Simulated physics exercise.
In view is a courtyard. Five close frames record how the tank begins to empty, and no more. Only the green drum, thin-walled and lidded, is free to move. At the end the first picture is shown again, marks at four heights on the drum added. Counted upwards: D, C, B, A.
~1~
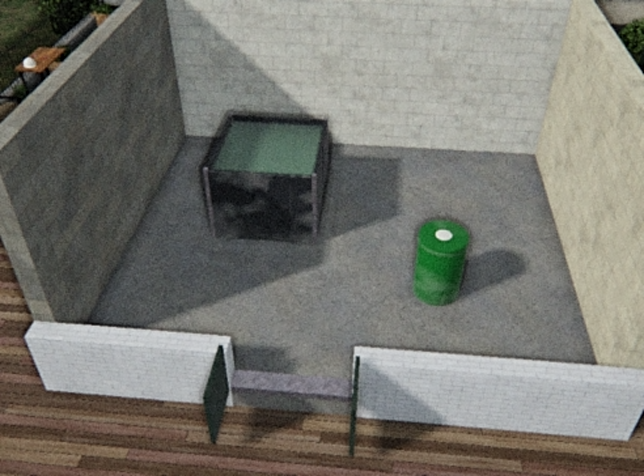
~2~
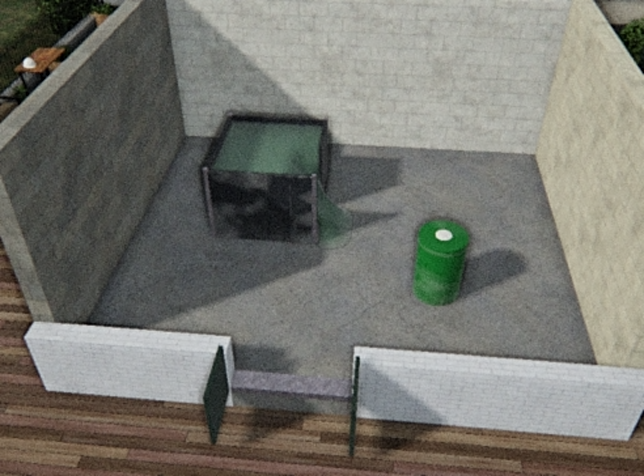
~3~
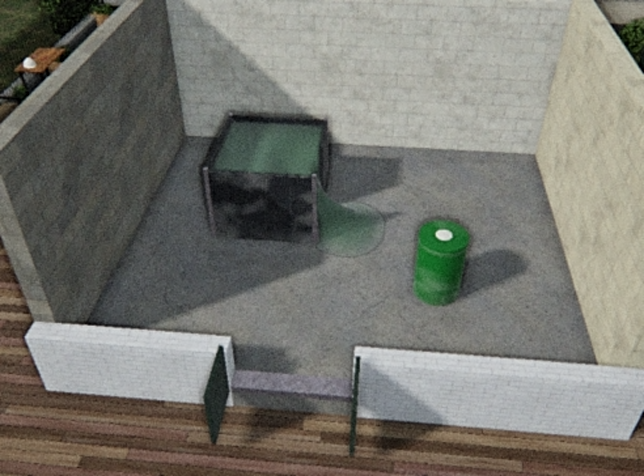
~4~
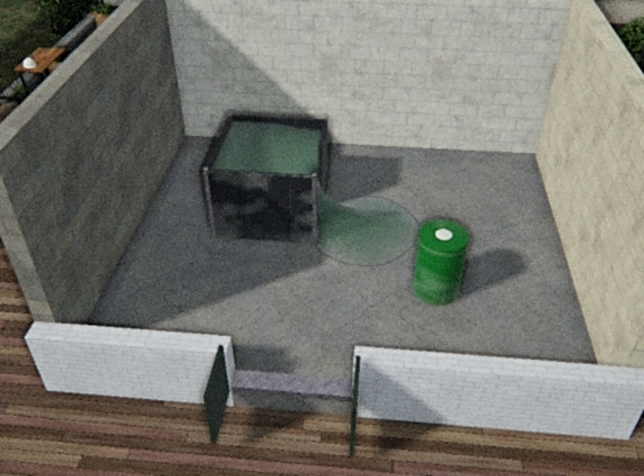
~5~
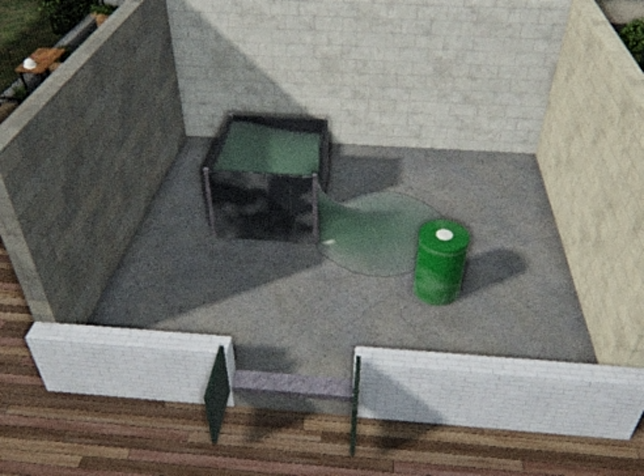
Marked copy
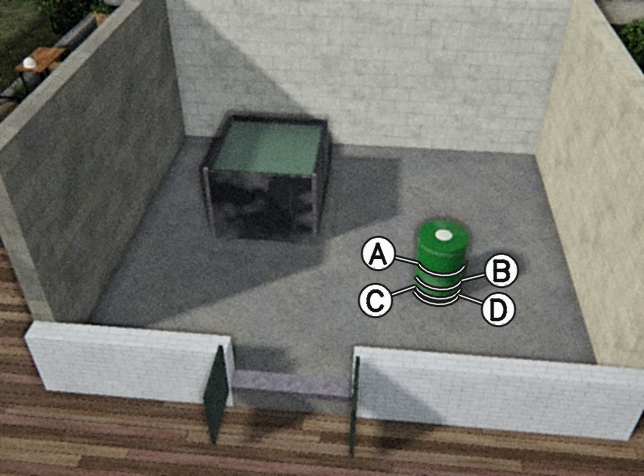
In a walled courtyard with an open gate at the front, greenish liquid emerges from the right side of a dark-framed tank and spreads rightward across the grey ground to the base of a green drum, which stays still.
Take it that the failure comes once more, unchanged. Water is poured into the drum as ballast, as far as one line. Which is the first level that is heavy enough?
I would pick mark A.
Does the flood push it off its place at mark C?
Yes.
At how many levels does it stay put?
One.
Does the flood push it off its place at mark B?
Yes, that goes wrong.
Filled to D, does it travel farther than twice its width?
Yes, it does.
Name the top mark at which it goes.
That would be B.
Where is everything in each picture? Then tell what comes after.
Lid of the green drum at (444, 235); tank full, its middle at (270, 149); open gate at (292, 345), in the first picture.
In the second picture, 1 % of the ground wet, in view closest to the drum at (345, 237).
In the third picture, 3 % of the ground wet, in view closest to the drum at (362, 250).
In the fourth picture, 6 % of the ground wet, in view closest to the drum at (395, 251).
Lid of the green drum at (444, 235); 9 % of the ground wet, in view closest to the drum at (405, 268), in the fifth picture.
On the marked copy, A at (441, 275); B at (439, 289); C at (438, 298); D at (437, 304); from the bottom up D, C, B, A.
With A, it does not move.
With B, it is pushed about half its own width away.
With C, it is pushed about 3 times its own width away.
With D, it is pushed about 4 times its own width away.
